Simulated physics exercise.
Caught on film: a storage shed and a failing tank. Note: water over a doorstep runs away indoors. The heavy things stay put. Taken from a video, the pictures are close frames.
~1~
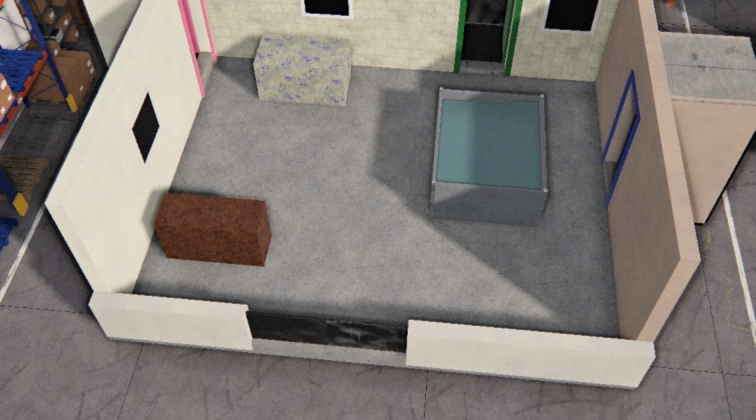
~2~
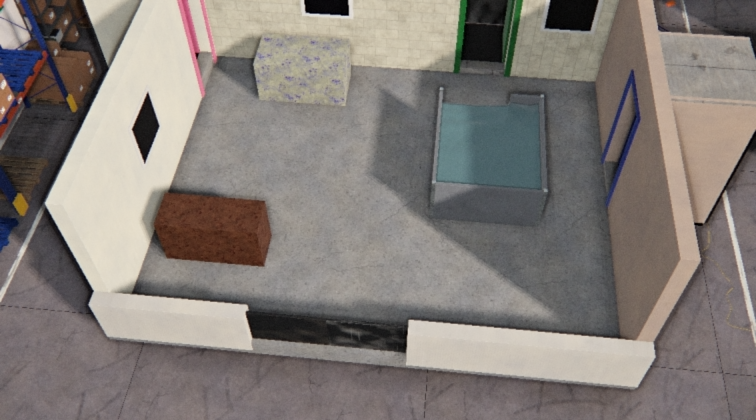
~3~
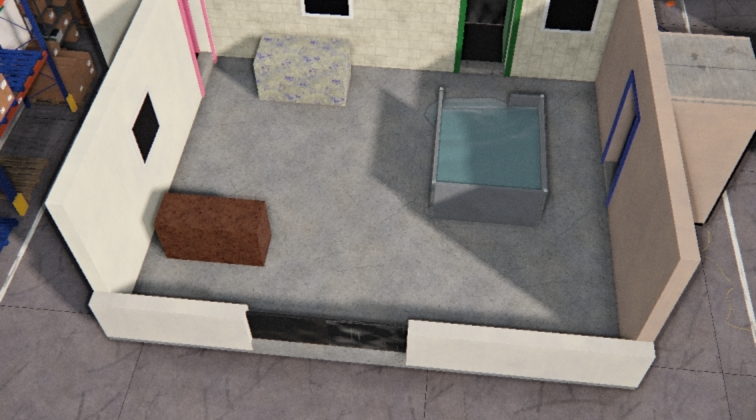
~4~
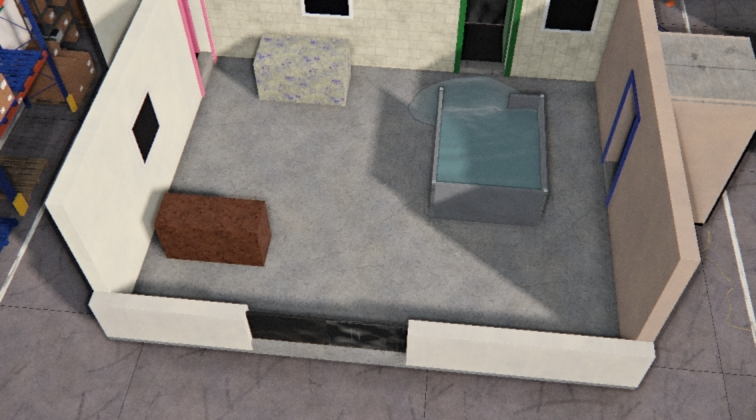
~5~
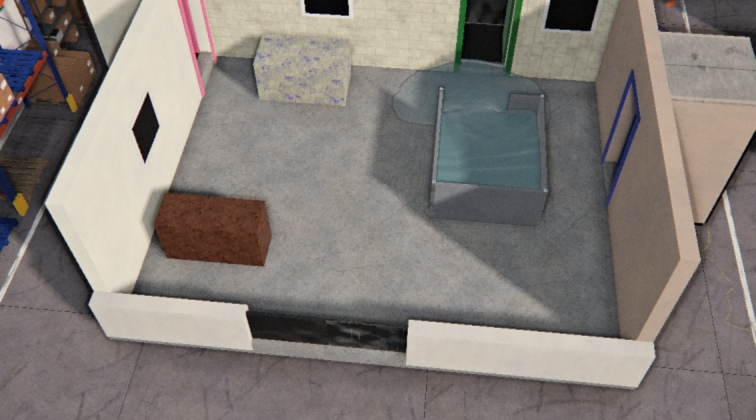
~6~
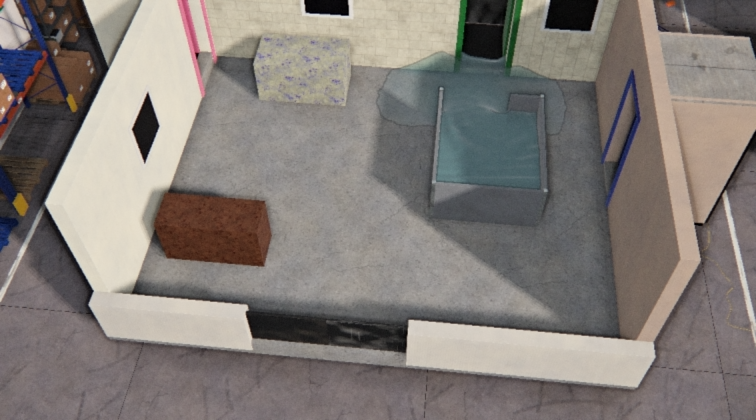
A walled, roofless room held a speckled block, a brown block and an open tank of water, whose far side gave way, and water poured out and spread across the floor around that end.
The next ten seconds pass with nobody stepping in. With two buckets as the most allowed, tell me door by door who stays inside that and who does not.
Here it is: The pink door stays inside it; the blue door stays inside it; the green door does not.
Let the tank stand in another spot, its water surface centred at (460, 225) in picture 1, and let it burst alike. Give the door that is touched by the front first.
Door noted: The green one.
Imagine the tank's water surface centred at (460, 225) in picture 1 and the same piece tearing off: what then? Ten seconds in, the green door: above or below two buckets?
One by one: The green one exceeds the threshold.
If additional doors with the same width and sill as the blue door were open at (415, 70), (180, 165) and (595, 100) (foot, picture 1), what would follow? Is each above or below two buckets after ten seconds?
Taken in sequence, they go: Exceeded, not exceeded, exceeded.
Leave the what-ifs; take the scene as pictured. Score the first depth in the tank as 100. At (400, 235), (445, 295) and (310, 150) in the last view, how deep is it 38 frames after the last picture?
4, 2 and 2 in a hundred, in turn.
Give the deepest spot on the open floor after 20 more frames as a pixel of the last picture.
It will be deepest around (225, 60).
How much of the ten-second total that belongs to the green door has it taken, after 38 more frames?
The figure is near 100 per cent.
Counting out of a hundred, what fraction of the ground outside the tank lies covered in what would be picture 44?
I'd put it at roughly 90 per cent.
A moment on, water covers 15 % of the floor; the pink door not reached, the blue door not reached, the green door far over two buckets in.
Next, water covers 25 % of the floor; the pink door wet at the sill, nothing in, the blue door not reached, the green door far over two buckets in.
Then, water covers 55 % of the floor; the pink door under two buckets in, the blue door wet at the sill, nothing in, the green door far over two buckets in.
Later, water covers 90 % of the floor; the pink door under two buckets in, the blue door wet at the sill, nothing in, the green door far over two buckets in.
In the end, water covers 100 % of the floor; the pink door under two buckets in, the blue door wet at the sill, nothing in, the green door far over two buckets in.
